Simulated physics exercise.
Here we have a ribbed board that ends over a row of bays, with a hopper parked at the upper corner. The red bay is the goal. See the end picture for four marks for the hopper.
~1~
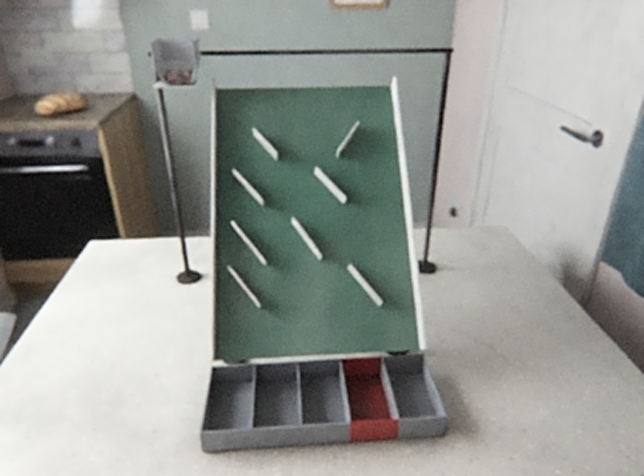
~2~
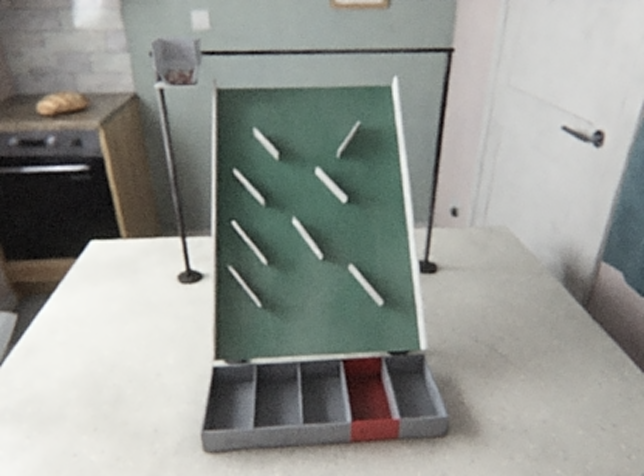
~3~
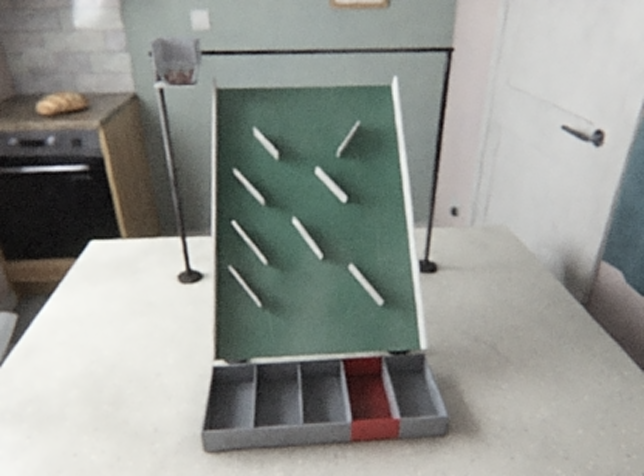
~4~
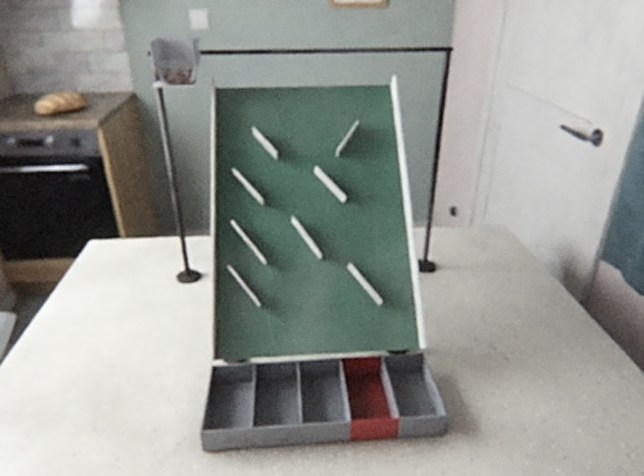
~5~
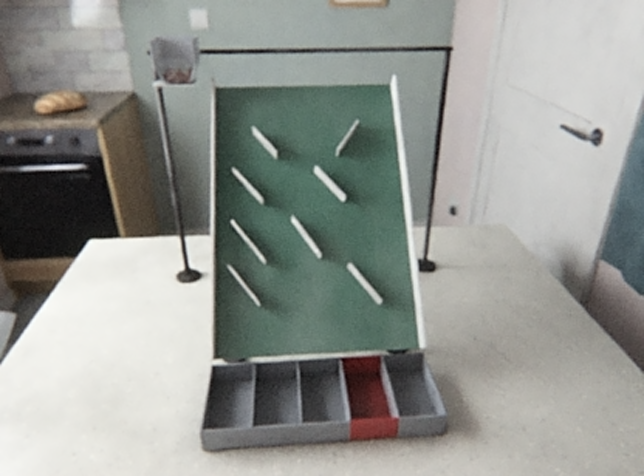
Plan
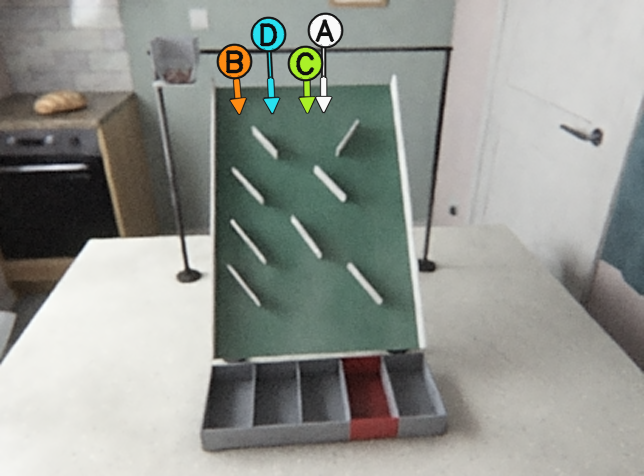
A green ribbed board stands above a row of bays, and nothing visibly moves.
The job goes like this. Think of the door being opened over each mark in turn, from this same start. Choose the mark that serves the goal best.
It is D.
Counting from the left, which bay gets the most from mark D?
The fourth.
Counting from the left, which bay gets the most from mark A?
It is the fifth one.
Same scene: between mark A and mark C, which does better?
It is C.
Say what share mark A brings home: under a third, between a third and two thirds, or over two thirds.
Under a third.
On the marked copy, mark A meets the board at (323, 106); mark B meets the board at (238, 108); mark C meets the board at (307, 106); mark D meets the board at (272, 107).
For mark A, a small part in the red bay, most in other bays.
For mark B, a small part in the red bay, most in other bays, a stray few outside the box.
For mark C, about half in the red bay, about half in other bays, a stray few outside the box.
For mark D, most in the red bay, about a quarter in other bays.
